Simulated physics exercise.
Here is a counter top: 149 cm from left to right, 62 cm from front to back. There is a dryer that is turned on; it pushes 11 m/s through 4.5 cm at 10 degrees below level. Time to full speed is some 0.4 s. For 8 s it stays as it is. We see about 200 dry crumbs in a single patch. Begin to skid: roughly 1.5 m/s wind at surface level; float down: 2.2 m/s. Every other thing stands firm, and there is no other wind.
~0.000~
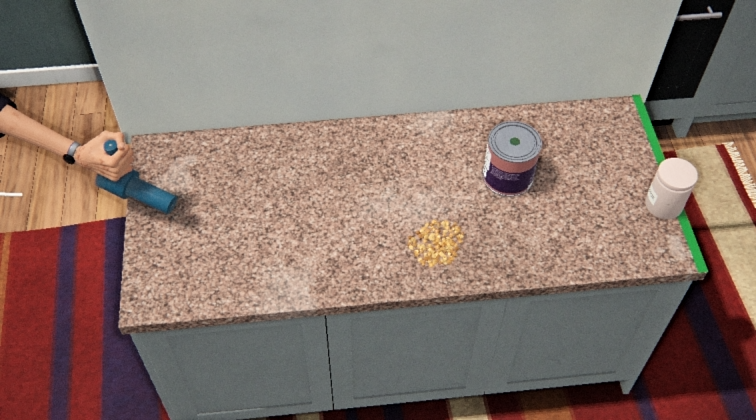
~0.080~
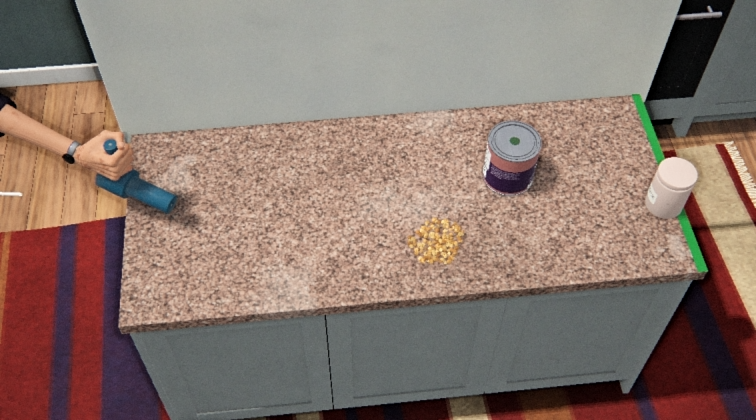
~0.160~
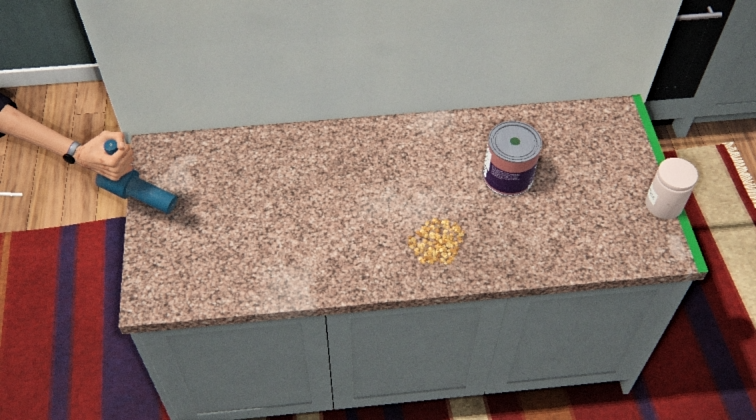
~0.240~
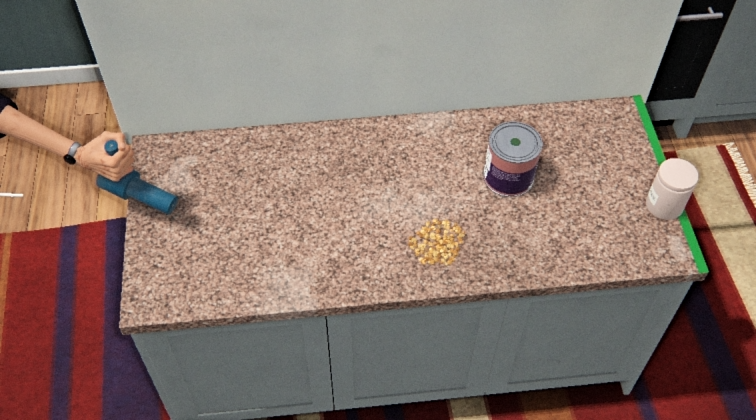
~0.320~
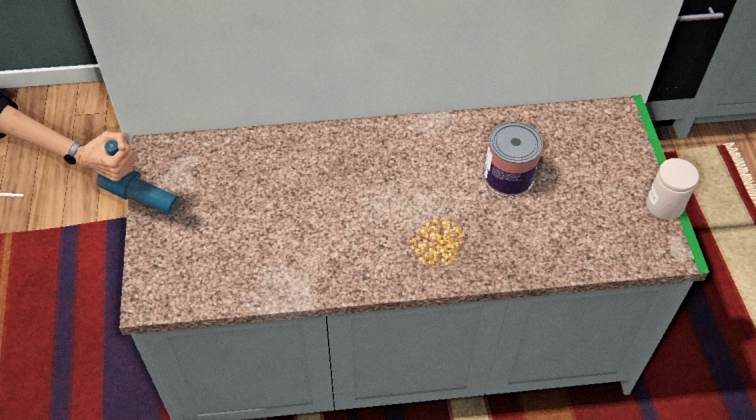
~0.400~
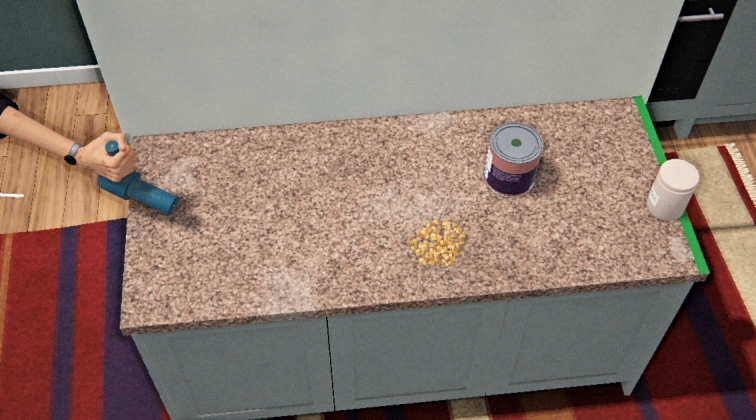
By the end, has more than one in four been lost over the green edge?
No.
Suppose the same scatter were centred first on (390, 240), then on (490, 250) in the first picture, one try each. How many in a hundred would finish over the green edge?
First try about 2 per cent, second about 4 per cent.
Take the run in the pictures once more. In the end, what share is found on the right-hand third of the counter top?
I'd put it at about 60 percent.
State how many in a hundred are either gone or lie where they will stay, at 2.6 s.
My guess would be around 30 %.
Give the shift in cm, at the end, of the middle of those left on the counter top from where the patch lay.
That works out close to 40 centimetres.
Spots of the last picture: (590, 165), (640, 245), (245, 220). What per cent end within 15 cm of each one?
2 %, 30 %, 0 %.
After 1.6 s the count stands so, 0 % are over the green edge; the middle of those still in play is near (549, 238).
After 2.6 s the count stands so, 0 % are over the green edge; the middle of those still in play is near (568, 232).
After 4.4 s the count stands so, 2 % are over the green edge; the middle of those still in play is near (578, 225).
After 8.0 s, at the end, 2 % are over the green edge; the middle of those still in play is near (583, 224).
